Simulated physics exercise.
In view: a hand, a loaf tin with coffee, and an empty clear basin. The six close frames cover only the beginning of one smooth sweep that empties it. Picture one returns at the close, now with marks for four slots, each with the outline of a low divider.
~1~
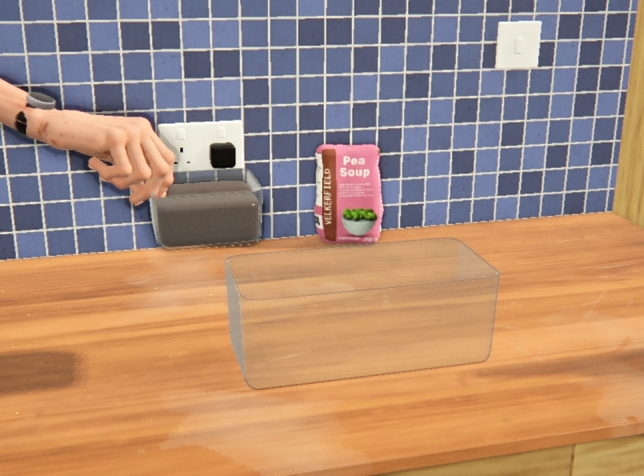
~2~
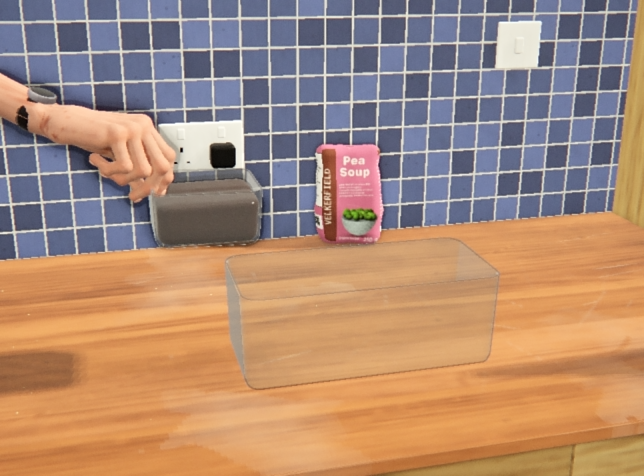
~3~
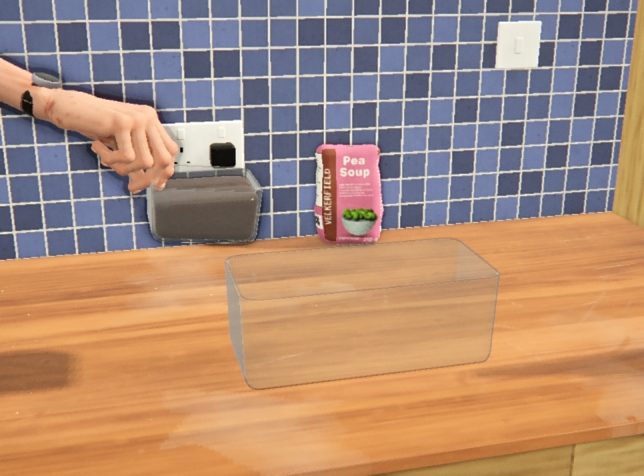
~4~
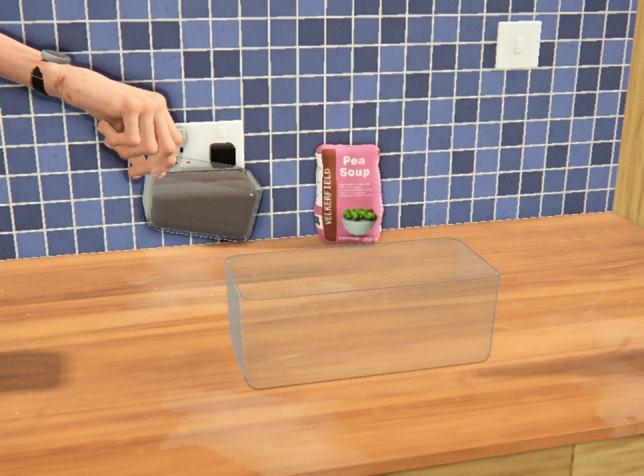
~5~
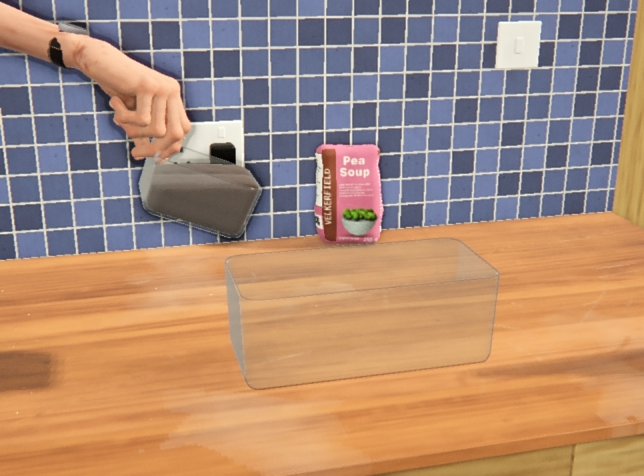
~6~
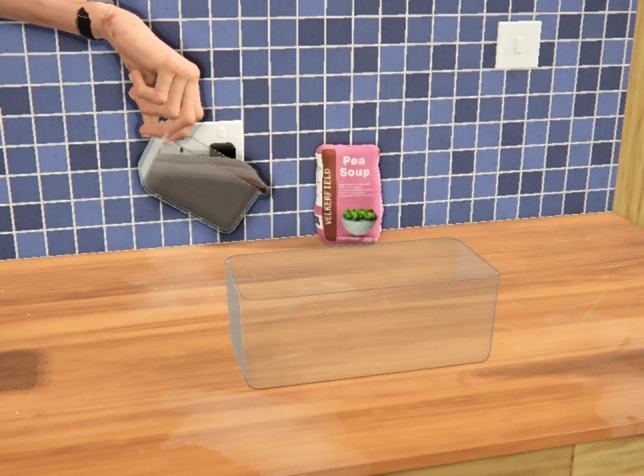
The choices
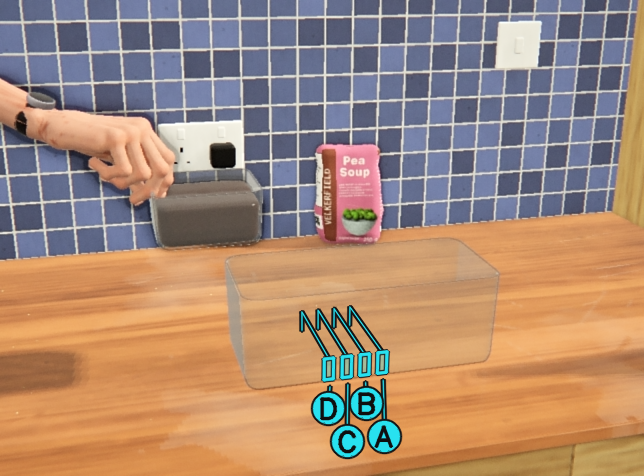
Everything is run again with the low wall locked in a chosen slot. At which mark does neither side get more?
B works best here.
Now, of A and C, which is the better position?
C.
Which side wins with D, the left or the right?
More ends on the right.
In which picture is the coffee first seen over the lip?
In picture 6.
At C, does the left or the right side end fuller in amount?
The right side.
On the marked copy, A at (383, 379); B at (365, 382); C at (347, 384); D at (329, 386).
Choosing A, about 75 % ends left of the wall and 22 % right of it.
Choosing B, about 51 % ends left of the wall and 47 % right of it.
Choosing C, about 32 % ends left of the wall and 67 % right of it.
Choosing D, about 19 % ends left of the wall and 80 % right of it.
